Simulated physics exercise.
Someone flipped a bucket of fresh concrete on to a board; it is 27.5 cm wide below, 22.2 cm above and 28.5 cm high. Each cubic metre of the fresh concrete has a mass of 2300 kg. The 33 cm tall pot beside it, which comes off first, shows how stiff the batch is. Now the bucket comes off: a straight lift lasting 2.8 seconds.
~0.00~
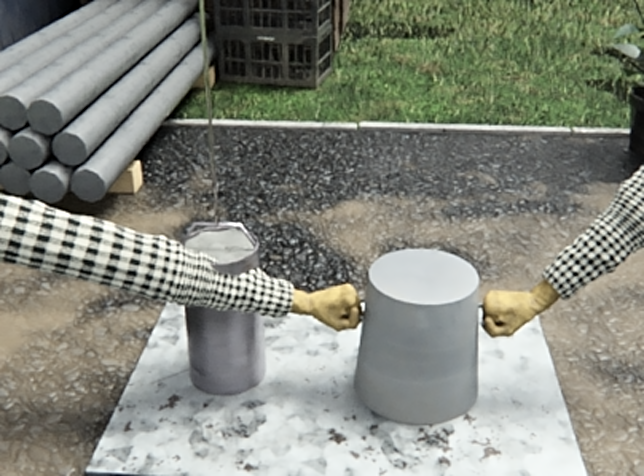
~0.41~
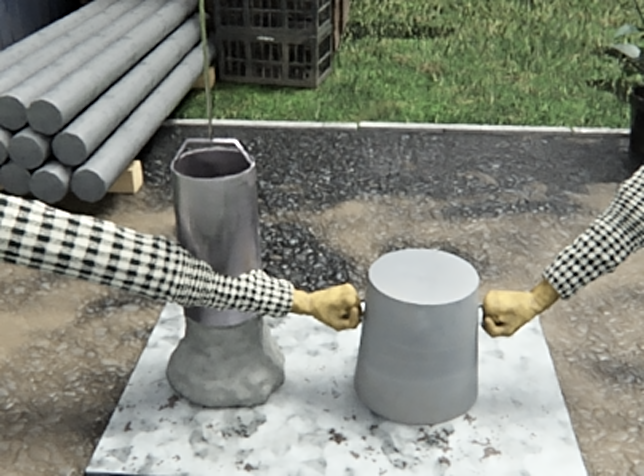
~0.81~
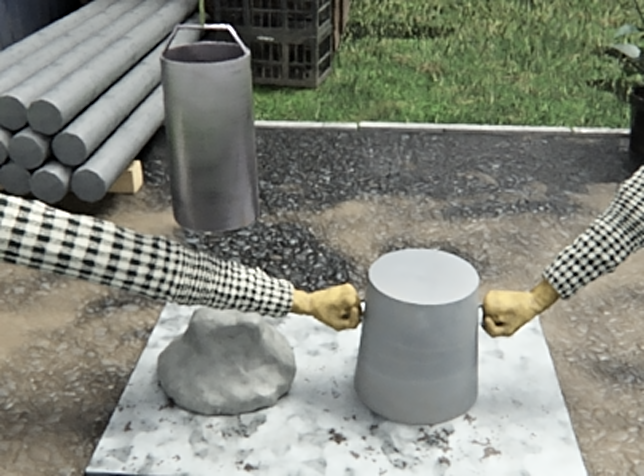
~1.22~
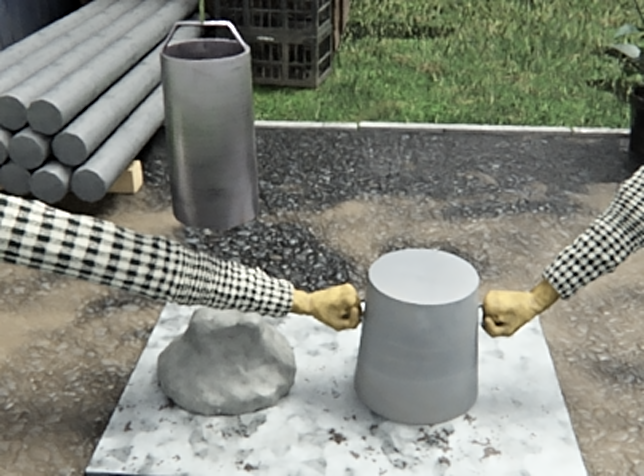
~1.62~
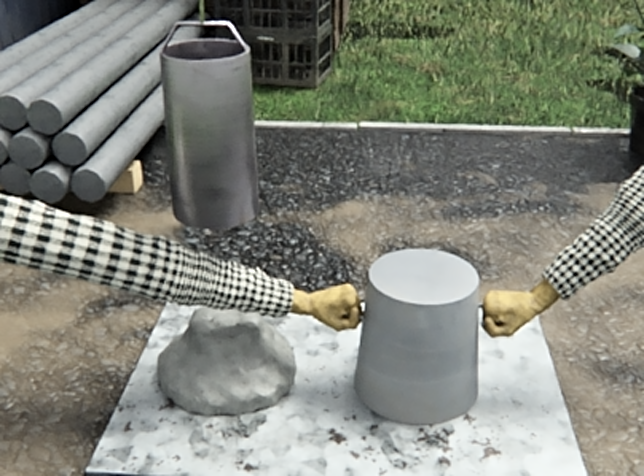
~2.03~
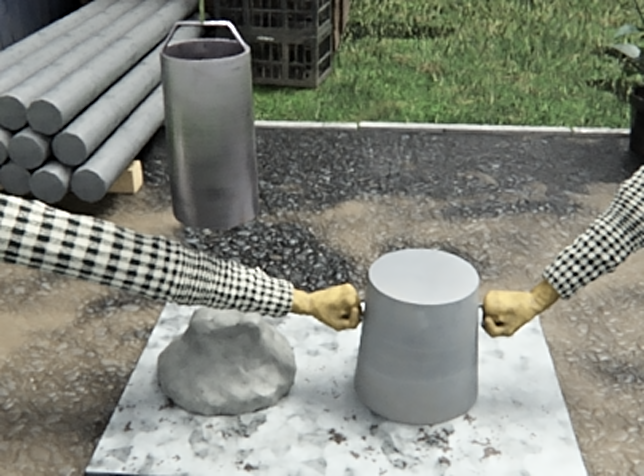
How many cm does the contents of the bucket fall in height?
About 11 cm.
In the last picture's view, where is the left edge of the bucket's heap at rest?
That point lies close to (324, 382) in the last picture.
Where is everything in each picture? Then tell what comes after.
In the first frame, middle of the pot's mouth at (219, 246), still down; middle of the bucket's top at (423, 276), not yet moved.
In the second frame, middle of the pot's mouth at (213, 165), raised 19 cm; middle of the bucket's top at (423, 276), not yet moved.
In the third frame, middle of the pot's mouth at (205, 54), raised 41 cm; the heap from the pot 15 cm high and 33 cm wide, top at (224, 319); middle of the bucket's top at (423, 276), not yet moved.
In the fourth frame, middle of the pot's mouth at (205, 51), raised 42 cm; the heap from the pot 15 cm high and 33 cm wide, top at (224, 319); middle of the bucket's top at (423, 276), not yet moved.
In the fifth frame, middle of the pot's mouth at (205, 51), raised 42 cm; the heap from the pot 15 cm high and 33 cm wide, top at (224, 319); middle of the bucket's top at (423, 276), not yet moved.
In the sixth frame, middle of the pot's mouth at (205, 51), raised 42 cm; the heap from the pot 15 cm high and 33 cm wide, top at (224, 319); middle of the bucket's top at (423, 276), not yet moved.
By 2.7 s, the bucket is up 6.2 cm; the fresh concrete has come down 3.5 cm to 25 cm and is 32 cm wide.
By 3.4 s, the bucket is up 17 cm; the fresh concrete has come down 11 cm to 18 cm and is 42 cm wide.
By 4.1 s, the bucket is up 28 cm; the fresh concrete has come down 11 cm to 18 cm and is 42 cm wide.
By 5.0 s, the bucket is clear; the fresh concrete has come down 11 cm to 18 cm and is 42 cm wide.
By 5.5 s, at rest, the bucket is clear; the fresh concrete has come down 11 cm to 18 cm and is 42 cm wide.
